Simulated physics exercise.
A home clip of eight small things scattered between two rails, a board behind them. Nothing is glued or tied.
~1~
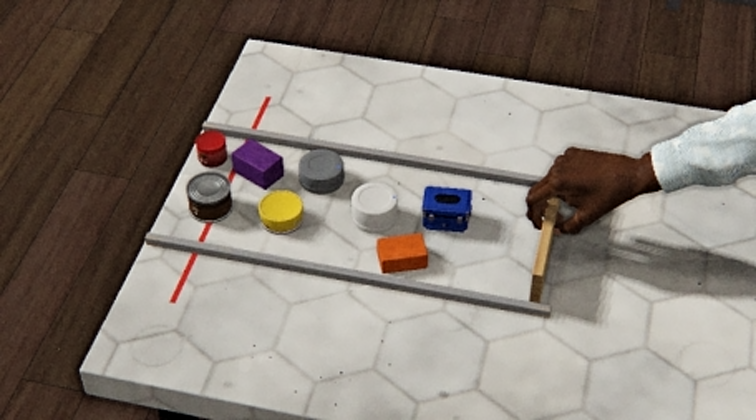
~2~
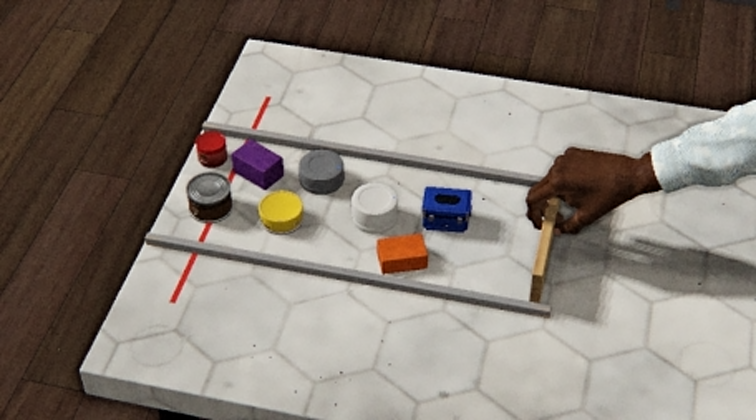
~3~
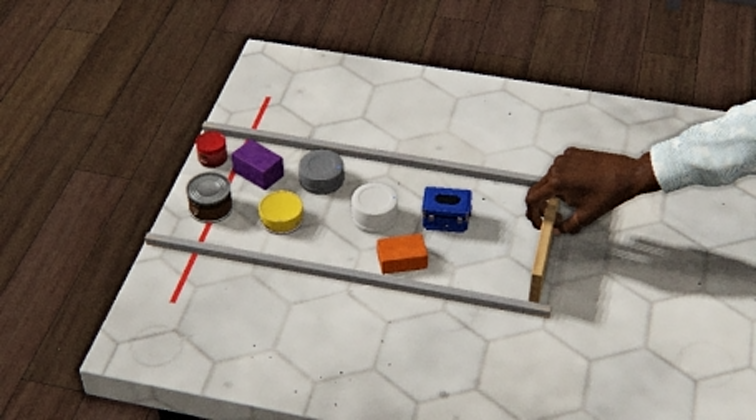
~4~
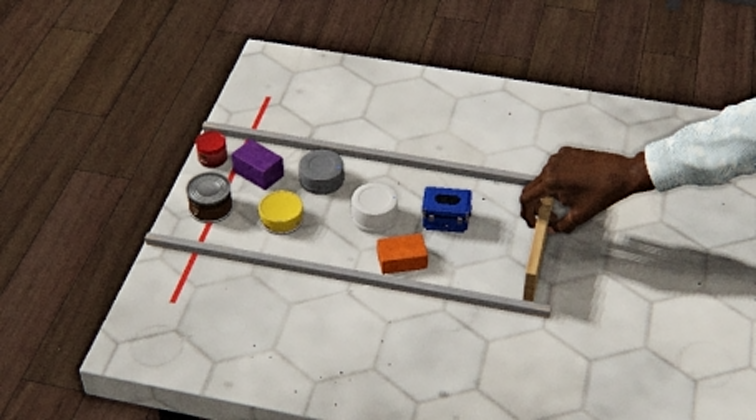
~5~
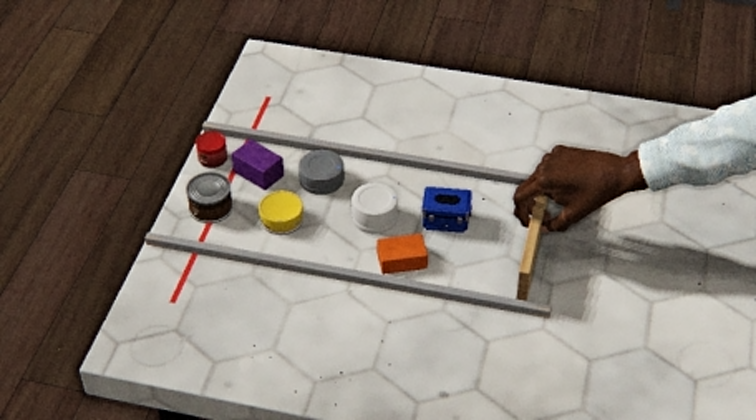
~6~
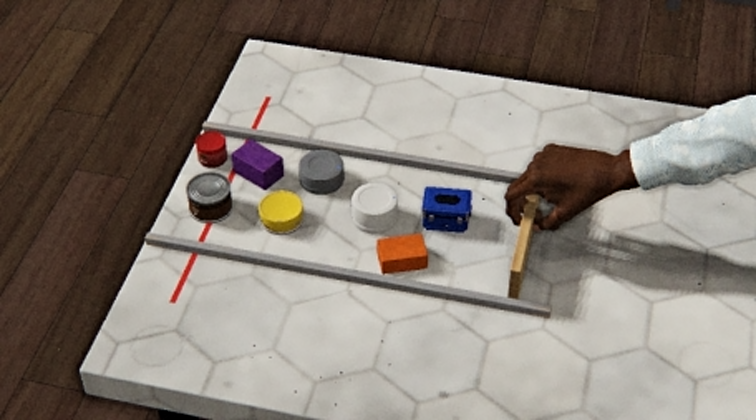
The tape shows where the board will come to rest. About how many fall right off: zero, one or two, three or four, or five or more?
The number that fall off is five or more.
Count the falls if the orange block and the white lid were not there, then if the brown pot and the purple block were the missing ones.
First 3, then 3.
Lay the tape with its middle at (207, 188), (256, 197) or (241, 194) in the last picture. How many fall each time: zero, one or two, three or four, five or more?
For each place: At least five; either one or two; just one or two.
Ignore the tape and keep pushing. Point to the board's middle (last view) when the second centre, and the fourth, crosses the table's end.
About (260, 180), then (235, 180).
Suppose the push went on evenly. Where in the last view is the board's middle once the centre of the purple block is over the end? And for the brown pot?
For the purple block at (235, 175), for the brown pot at (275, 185).
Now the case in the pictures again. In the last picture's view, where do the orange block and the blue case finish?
About (190, 210), and the other about (207, 167).
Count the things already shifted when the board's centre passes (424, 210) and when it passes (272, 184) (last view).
At the one place 3, at the other 8.
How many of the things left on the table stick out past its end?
The number is 0.
A little later, none off yet; red tub at rest near (212, 150); brown pot at rest near (210, 197); purple block at rest near (258, 165).
When it is over, the number that fall off is five or more; down, white lid, yellow pot, purple block, brown pot and red tub.
